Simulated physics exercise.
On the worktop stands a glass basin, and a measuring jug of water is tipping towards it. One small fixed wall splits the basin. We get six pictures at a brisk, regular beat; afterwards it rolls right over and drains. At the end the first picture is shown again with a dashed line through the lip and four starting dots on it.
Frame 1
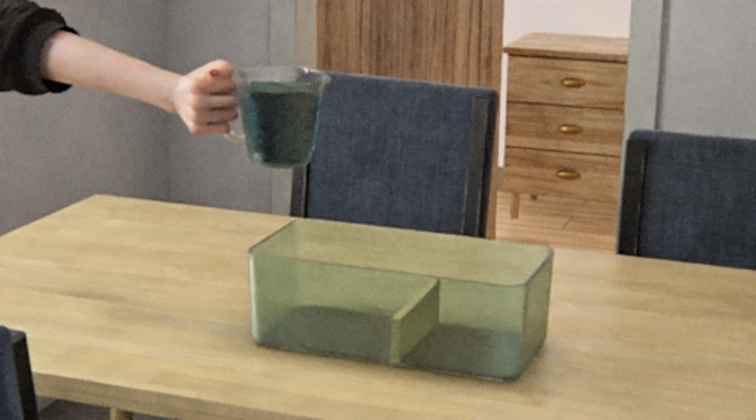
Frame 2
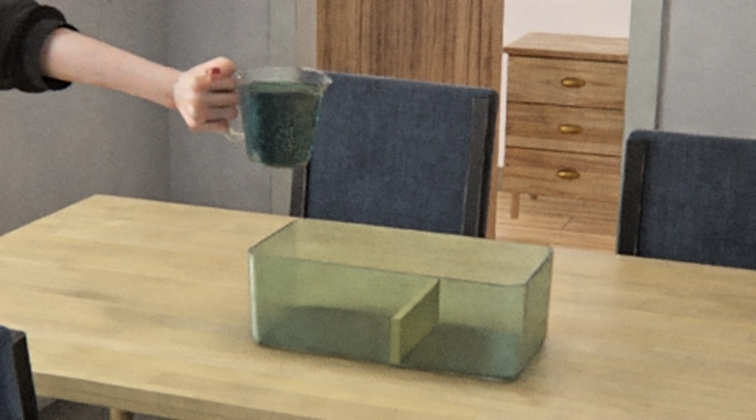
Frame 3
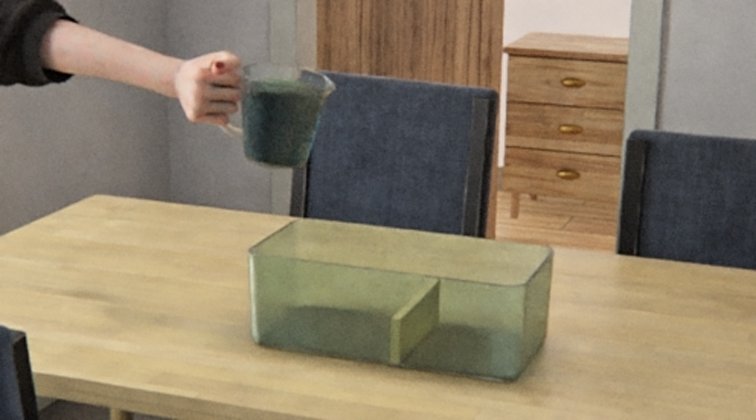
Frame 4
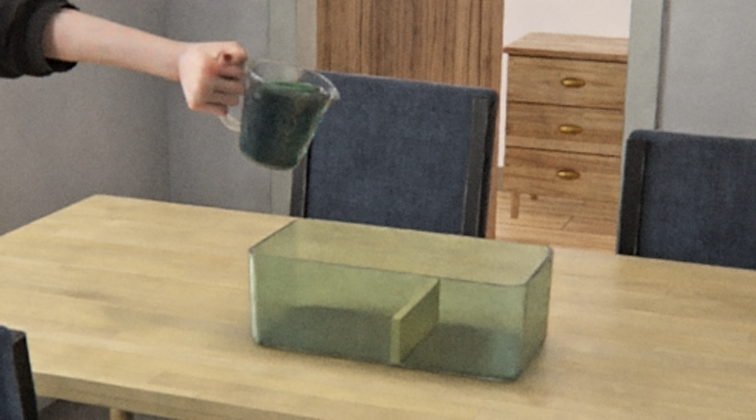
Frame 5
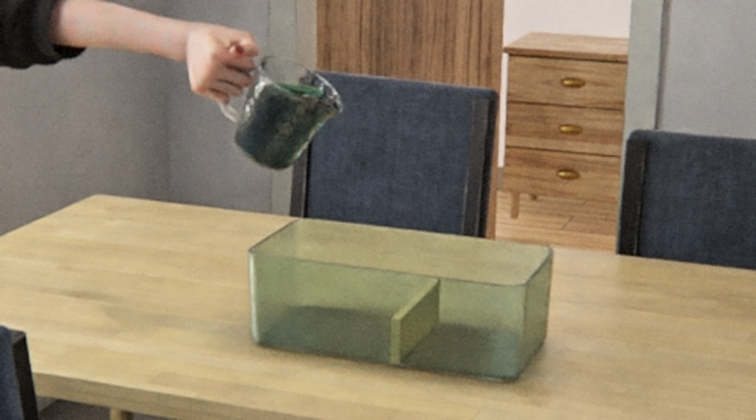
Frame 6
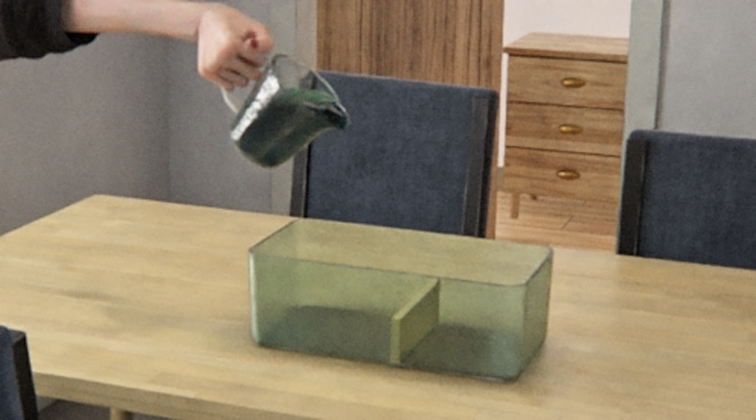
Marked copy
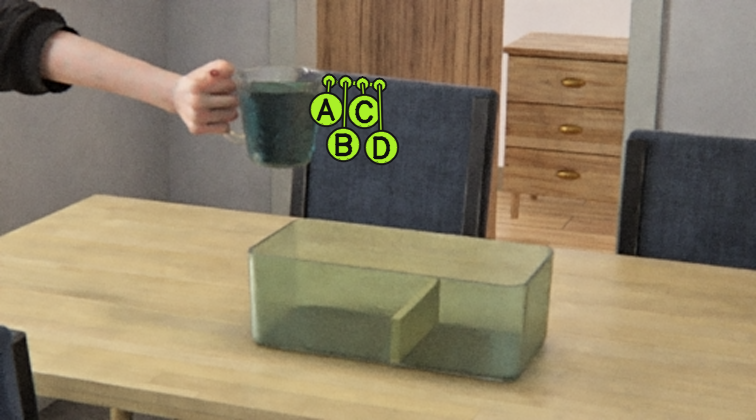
A hand tilting a glass jug of dark liquid rightward above a divided green glass basin, liquid just reaching over the lip.
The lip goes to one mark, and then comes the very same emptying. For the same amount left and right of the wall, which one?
Choose C.
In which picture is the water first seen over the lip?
Picture 6.
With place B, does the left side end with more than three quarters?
Yes.
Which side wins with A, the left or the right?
The left side.
In lime, A at (329, 81); B at (345, 82); C at (362, 83); D at (379, 85).
With A, about 92 % ends left of the wall and 4 % right of it; 4 % is lost outside.
With B, about 89 % ends left of the wall and 9 % right of it.
With C, about 45 % ends left of the wall and 53 % right of it.
With D, about 7 % ends left of the wall and 92 % right of it.
